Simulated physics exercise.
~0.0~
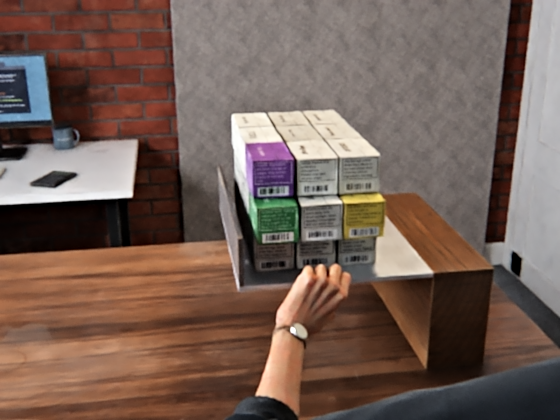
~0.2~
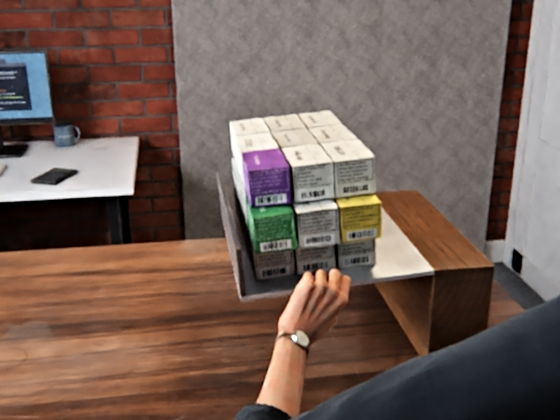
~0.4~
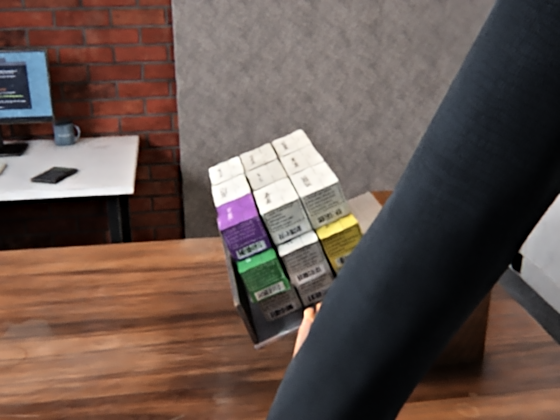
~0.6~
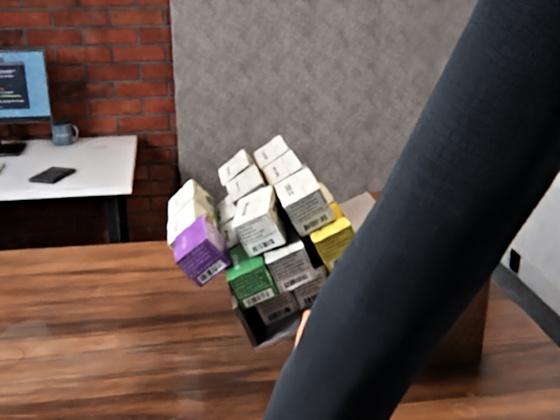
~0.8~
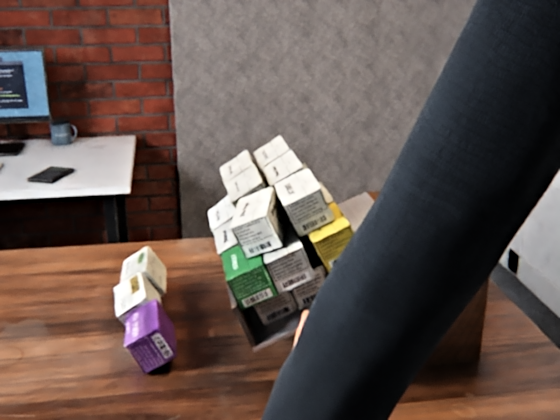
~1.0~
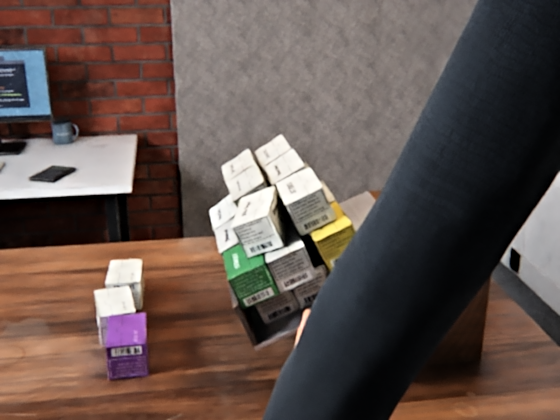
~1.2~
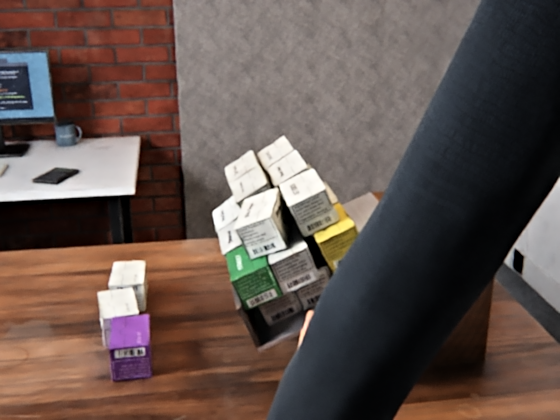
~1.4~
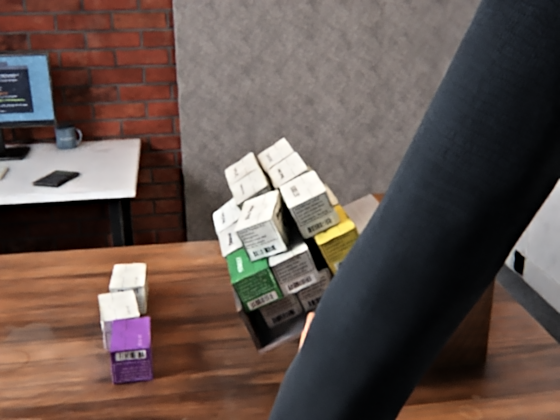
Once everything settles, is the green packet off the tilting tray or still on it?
The green packet is still on the tray. It stays with the tilted stack while the purple packet and two white ones lie on the table.
